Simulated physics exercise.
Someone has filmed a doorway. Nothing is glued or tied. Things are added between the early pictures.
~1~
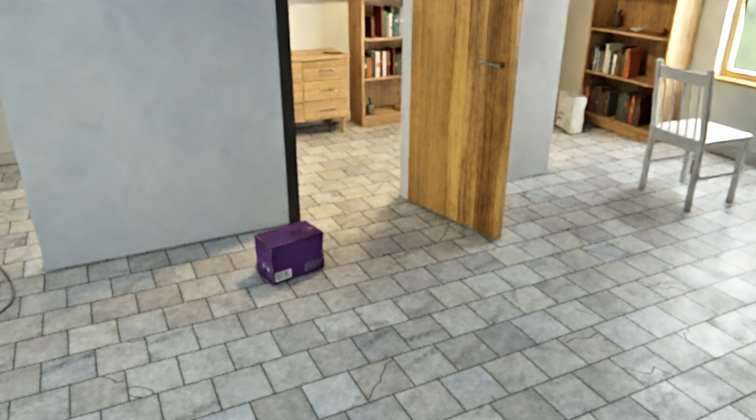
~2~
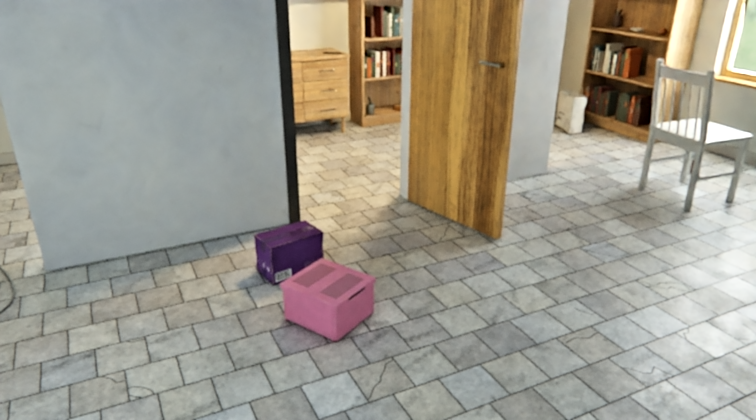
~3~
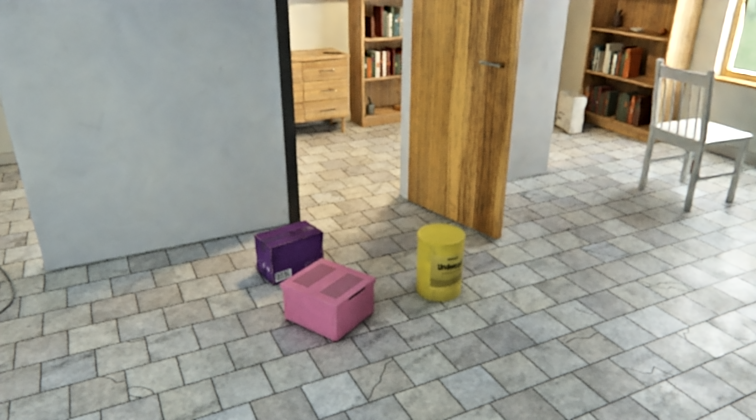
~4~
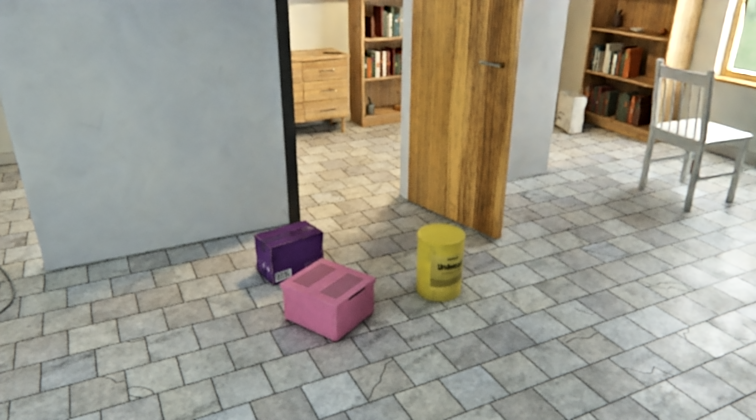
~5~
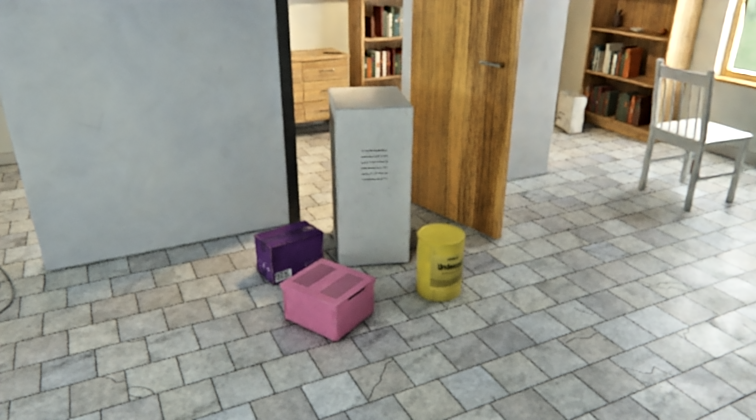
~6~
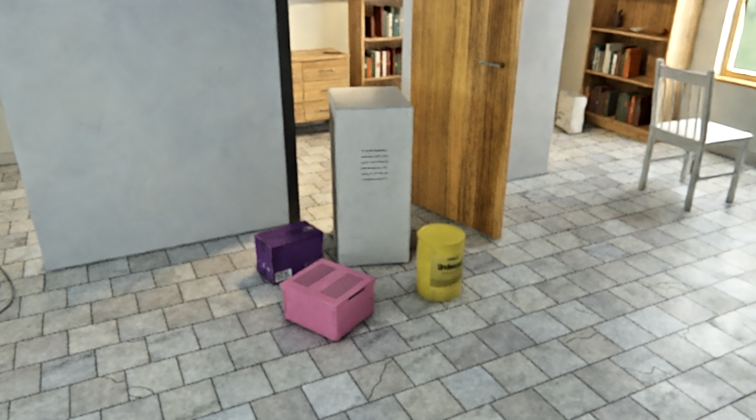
A wooden door stands wide open in a pale grey wall, seen from slightly above across a grey tiled floor, with bookshelves behind and a white chair at right. A purple box sits alone by the doorway, then a pink tote appears before it, a yellow pail to the right, and a tall white appliance behind them. Nothing else changes, and the door and camera stay still.
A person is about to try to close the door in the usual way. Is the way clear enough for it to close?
In the end the door stops short.
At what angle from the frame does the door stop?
About 60°.
Then, 0.50 s after the last picture, door 91° open.
Then, 0.70 s after the last picture, door 80° open.
Then, 0.90 s after the last picture, door 68° open.
At rest, door 61° open; all 4 in place. Seen from the same camera at the end, white appliance near (368, 175).
